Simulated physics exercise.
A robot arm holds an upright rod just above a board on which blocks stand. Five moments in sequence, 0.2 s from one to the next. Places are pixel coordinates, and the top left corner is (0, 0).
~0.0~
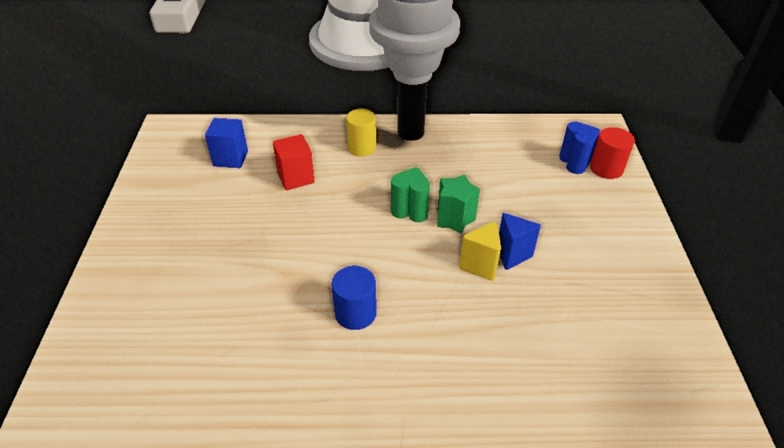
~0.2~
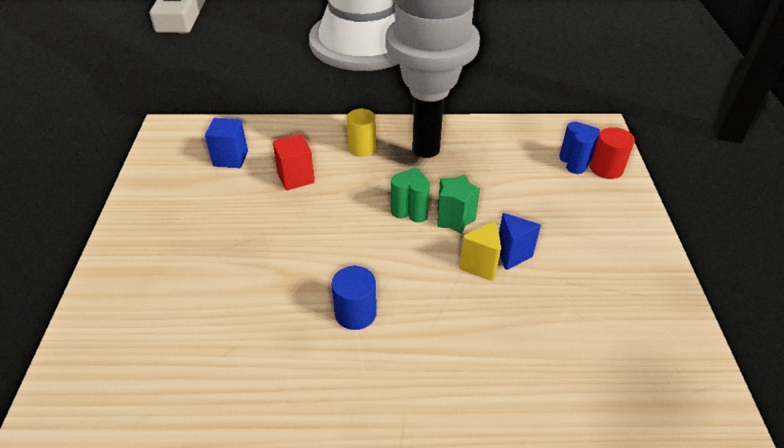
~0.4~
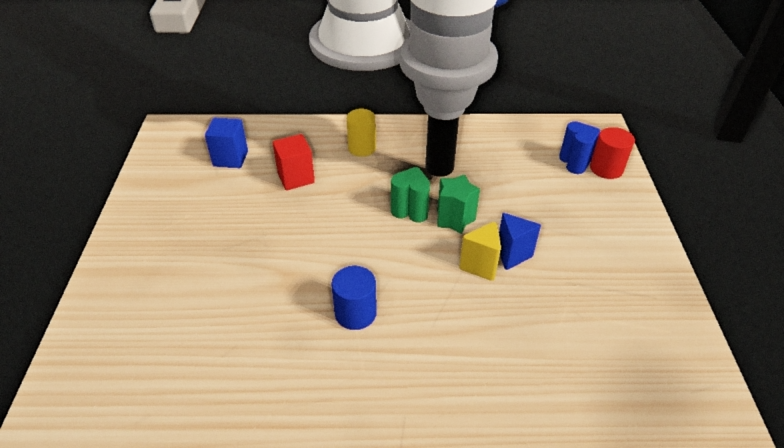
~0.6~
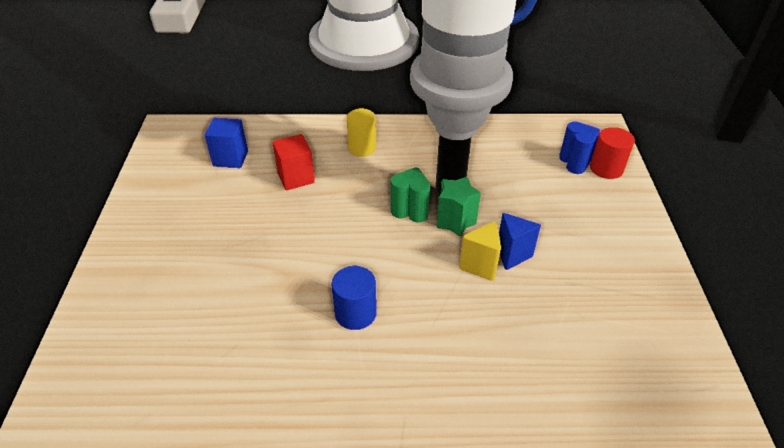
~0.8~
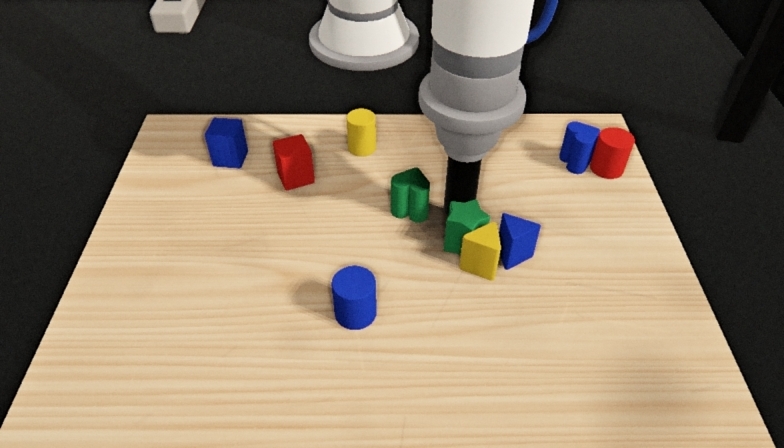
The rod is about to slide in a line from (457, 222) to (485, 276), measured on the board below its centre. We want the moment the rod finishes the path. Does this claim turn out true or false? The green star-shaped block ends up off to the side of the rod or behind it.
This is false.
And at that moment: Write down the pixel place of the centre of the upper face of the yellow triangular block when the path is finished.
It will end up at (516, 295).
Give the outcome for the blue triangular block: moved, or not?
It ends up on the same spot.
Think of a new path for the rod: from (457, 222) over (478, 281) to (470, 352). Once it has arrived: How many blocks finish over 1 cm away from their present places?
The number is two.
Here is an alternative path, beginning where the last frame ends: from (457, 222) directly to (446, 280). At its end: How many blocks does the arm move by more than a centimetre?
Shifted over 1 cm: Two.
On the path given first. Halfway along, rod at (473, 236); green star-shaped block at (480, 241); yellow triangular block at (500, 263).
At the end, rod at (487, 263); green star-shaped block at (496, 271); yellow triangular block at (516, 295); blue triangular block not moved.
